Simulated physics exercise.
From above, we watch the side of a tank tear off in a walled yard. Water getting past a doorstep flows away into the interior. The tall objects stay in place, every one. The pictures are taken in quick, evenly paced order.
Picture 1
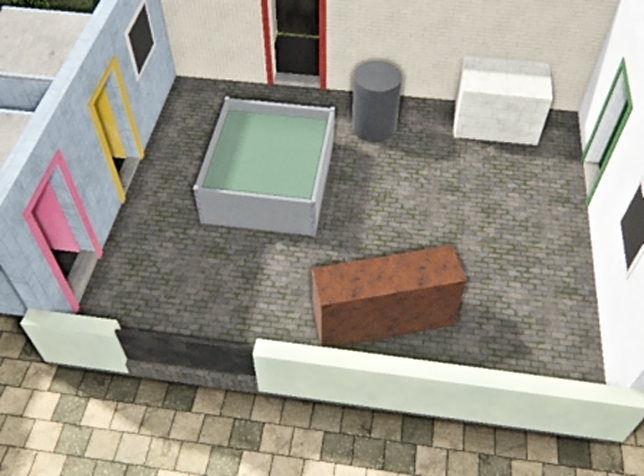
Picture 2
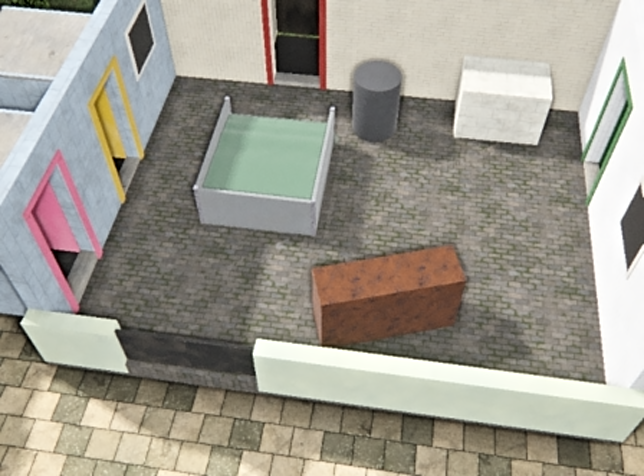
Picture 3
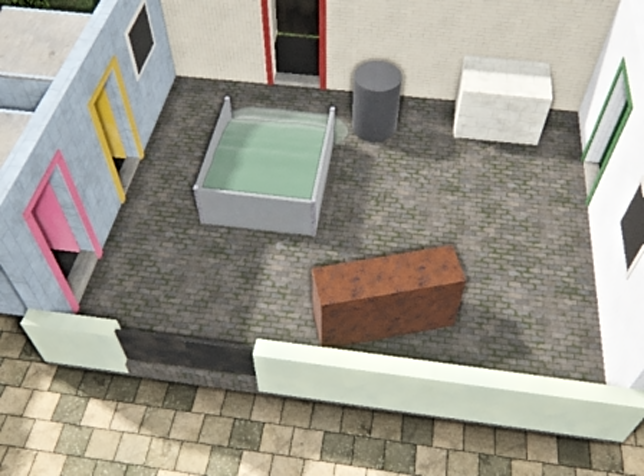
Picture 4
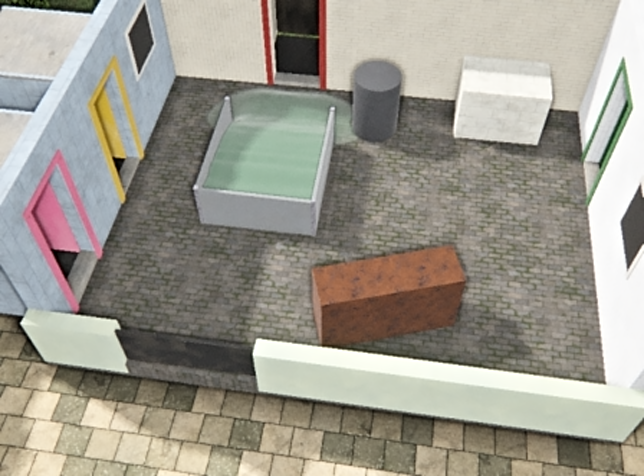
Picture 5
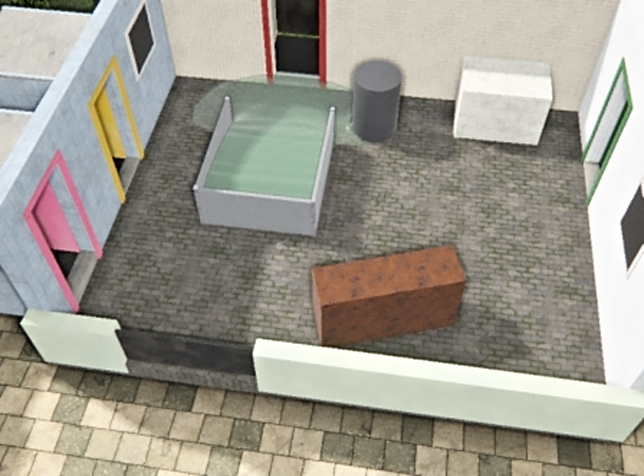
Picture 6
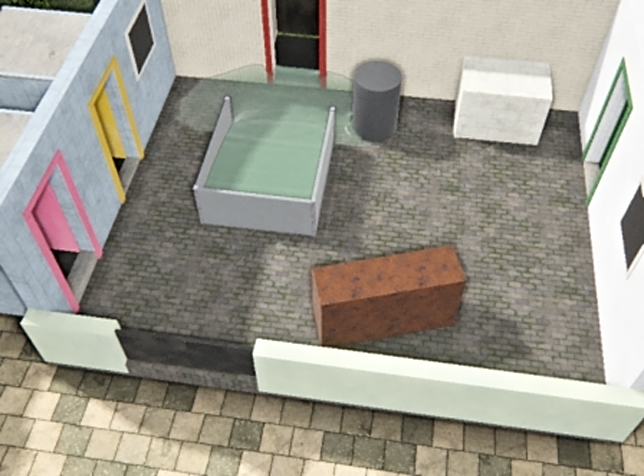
Water pouring from the far side of an open grey tank and spreading across the paved yard toward the red-framed door.
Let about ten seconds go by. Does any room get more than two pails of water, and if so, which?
As I see it, red door: Past the limit; pink door: Inside the limit; yellow door: Inside the limit; green door: Inside the limit.
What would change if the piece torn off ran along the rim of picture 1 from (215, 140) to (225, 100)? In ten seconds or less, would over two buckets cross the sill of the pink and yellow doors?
First pink door comes up short, then yellow door crosses the line.
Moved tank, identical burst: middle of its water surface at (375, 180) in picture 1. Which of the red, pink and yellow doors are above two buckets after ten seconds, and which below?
Red door exceeds the limit; pink door falls short; yellow door exceeds the limit.
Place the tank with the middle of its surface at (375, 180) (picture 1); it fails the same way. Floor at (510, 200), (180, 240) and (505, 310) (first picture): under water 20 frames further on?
First spot swamped, second bare, third bare.
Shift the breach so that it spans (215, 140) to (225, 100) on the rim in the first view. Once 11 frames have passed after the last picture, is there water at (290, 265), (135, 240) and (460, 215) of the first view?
Taken in turn they're unwetted, swamped and unwetted.
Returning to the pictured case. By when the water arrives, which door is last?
Looks like the green-painted one.
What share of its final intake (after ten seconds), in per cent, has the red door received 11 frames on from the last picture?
About 70 per cent.
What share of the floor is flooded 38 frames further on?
Around 70 percent.
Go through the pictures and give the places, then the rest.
The first picture shows still water in the open tank at (268, 151).
In the second picture, water pours out on the open tank's far side and has run to (336, 142).
In the third picture, water pours out on the open tank's far side and has run to (342, 126).
In the fourth picture, the front is at a hidden place, out from the gap on the open tank's far side.
In the fifth picture, water pours out on the open tank's far side and has run to a hidden place.
In the sixth picture, water pours out on the open tank's far side and has run to (207, 78).
A moment on, water covers 15 % of the floor; the red door far over two buckets in, the pink door not reached, the yellow door not reached, the green door not reached.
Next, water covers 20 % of the floor; the red door far over two buckets in, the pink door not reached, the yellow door wet at the sill, nothing in, the green door not reached.
Then, water covers 50 % of the floor; the red door far over two buckets in, the pink door wet at the sill, nothing in, the yellow door wet at the sill, nothing in, the green door not reached.
Later, water covers 70 % of the floor; the red door far over two buckets in, the pink door wet at the sill, nothing in, the yellow door under two buckets in, the green door wet at the sill, nothing in.
In the end, water covers 75 % of the floor; the red door far over two buckets in, the pink door wet at the sill, nothing in, the yellow door under two buckets in, the green door wet at the sill, nothing in.
